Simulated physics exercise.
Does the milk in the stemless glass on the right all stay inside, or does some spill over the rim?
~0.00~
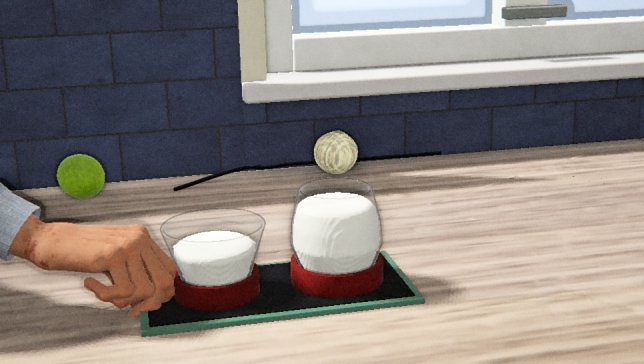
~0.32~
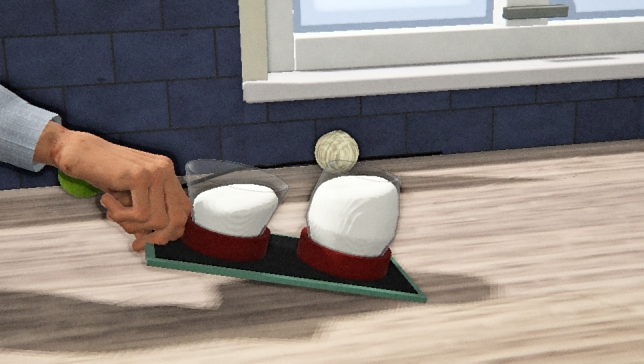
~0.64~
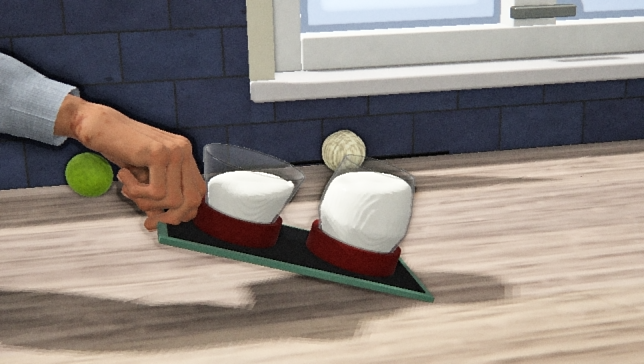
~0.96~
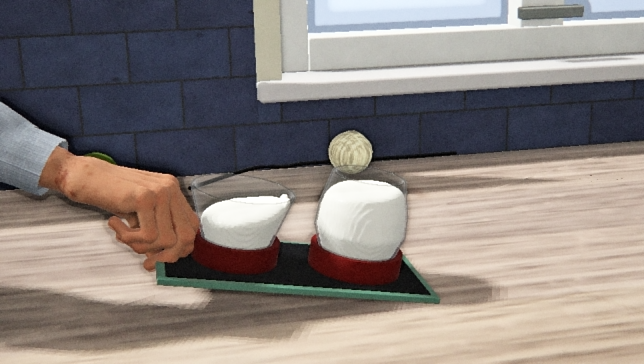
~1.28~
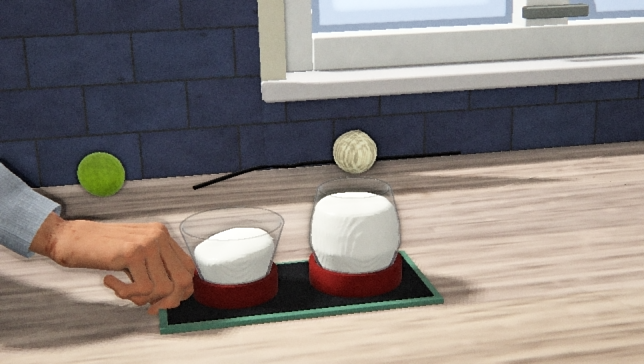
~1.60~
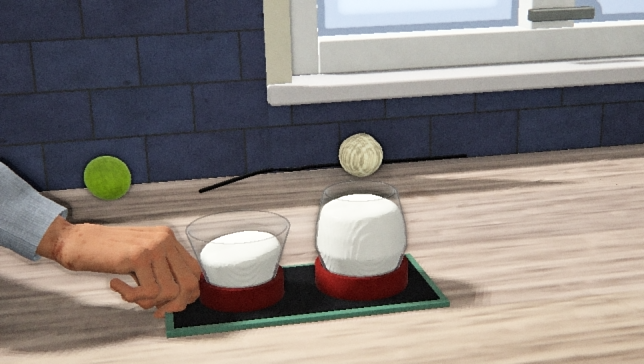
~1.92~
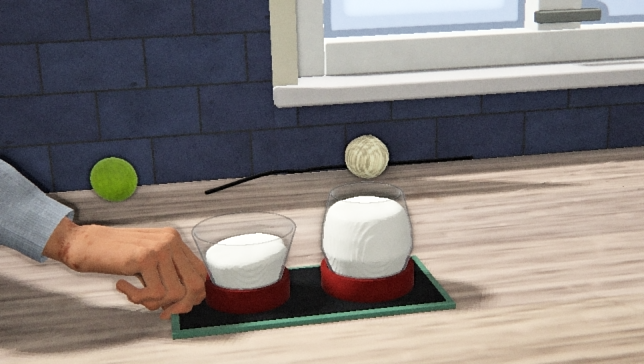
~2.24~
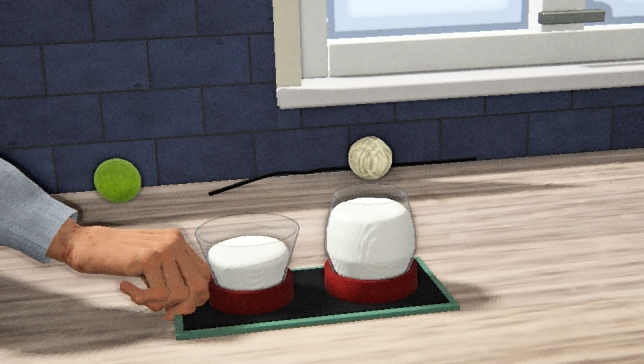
It all stays inside. The stemless glass on the right keeps all its milk as the tray is tilted and lowered.
